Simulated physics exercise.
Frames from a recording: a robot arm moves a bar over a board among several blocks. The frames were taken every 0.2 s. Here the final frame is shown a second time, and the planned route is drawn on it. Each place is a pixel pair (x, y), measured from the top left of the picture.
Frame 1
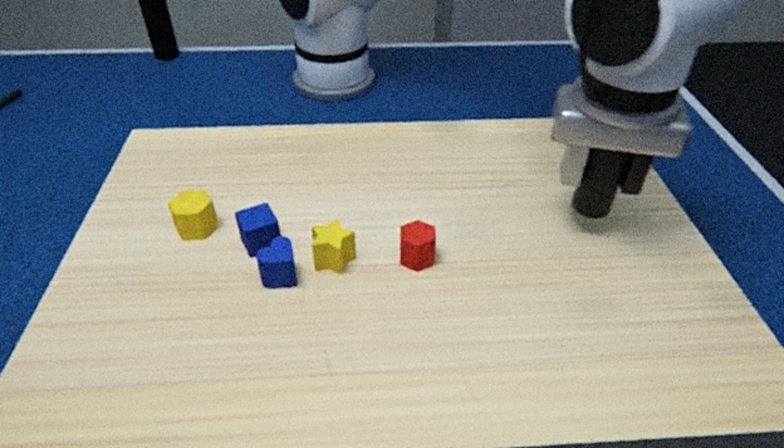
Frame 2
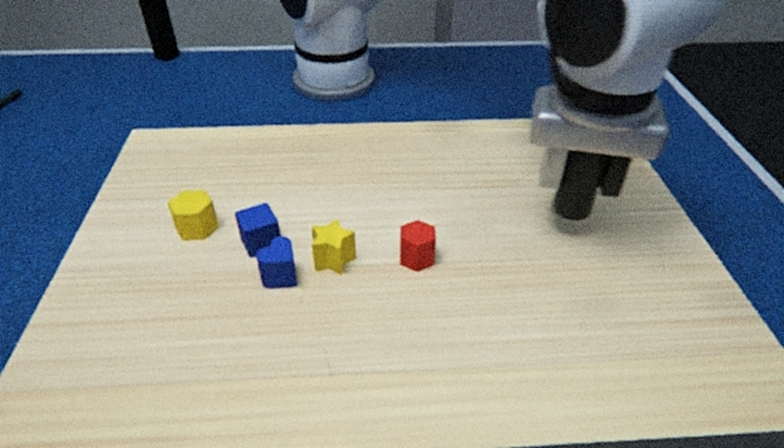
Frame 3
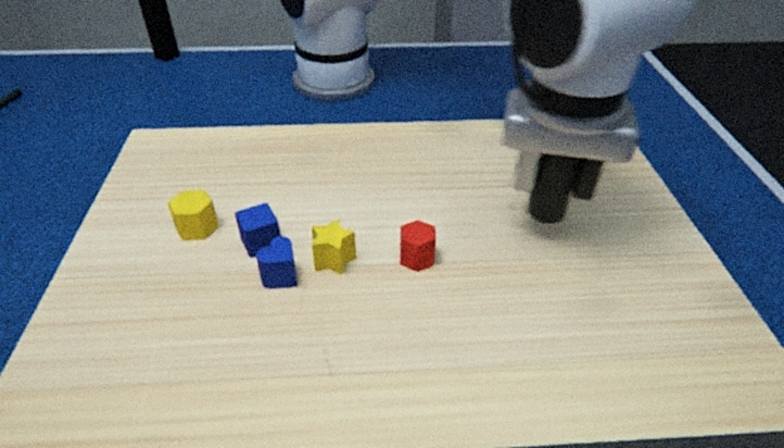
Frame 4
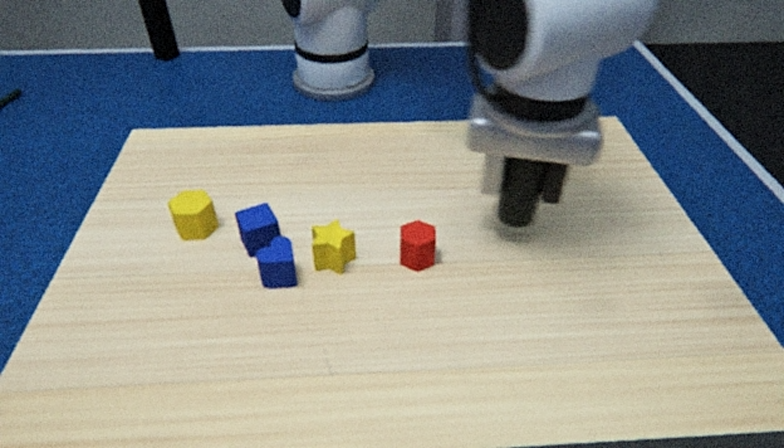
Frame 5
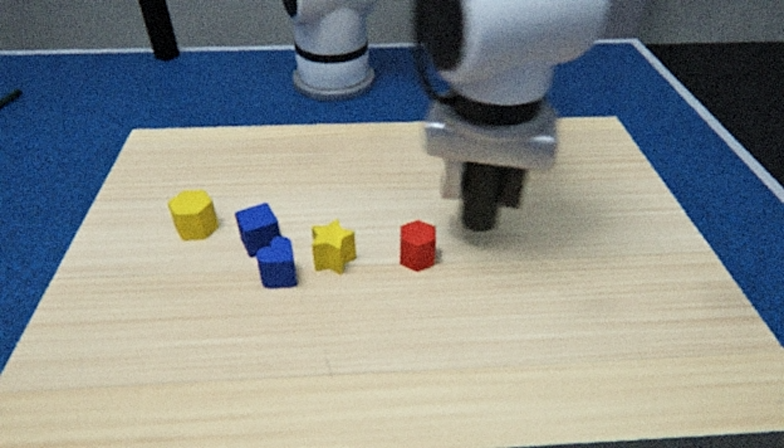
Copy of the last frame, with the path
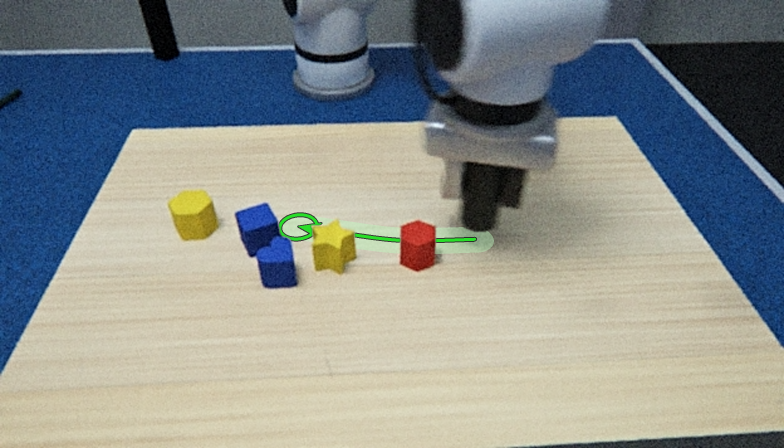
Robot arm moving a dark bar leftward over a wooden board, while the yellow, blue and red blocks stay still.
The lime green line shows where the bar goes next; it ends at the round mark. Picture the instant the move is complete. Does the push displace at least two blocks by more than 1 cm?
No, I don't think so.
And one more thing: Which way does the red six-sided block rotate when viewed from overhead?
From above, it looks like the red six-sided block goes counterclockwise.
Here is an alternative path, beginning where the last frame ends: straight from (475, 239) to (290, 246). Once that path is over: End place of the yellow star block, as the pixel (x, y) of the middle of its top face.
It should be at about (306, 241).
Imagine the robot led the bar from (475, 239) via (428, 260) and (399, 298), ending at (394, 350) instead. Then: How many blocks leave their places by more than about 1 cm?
Only one of them.
The drawn path runs from (475, 239) through (385, 239) to (298, 227).
On the path given first. One third of the way, bar (414, 221); red six-sided block (404, 238), turned 20° anticlockwise.
Two thirds of the way, bar (354, 216); red six-sided block (401, 239), turned 30° anticlockwise.
At the end, bar (296, 207); blue square block not moved; yellow star block (328, 234), turned 15° anticlockwise; red six-sided block (401, 239), turned 30° anticlockwise.
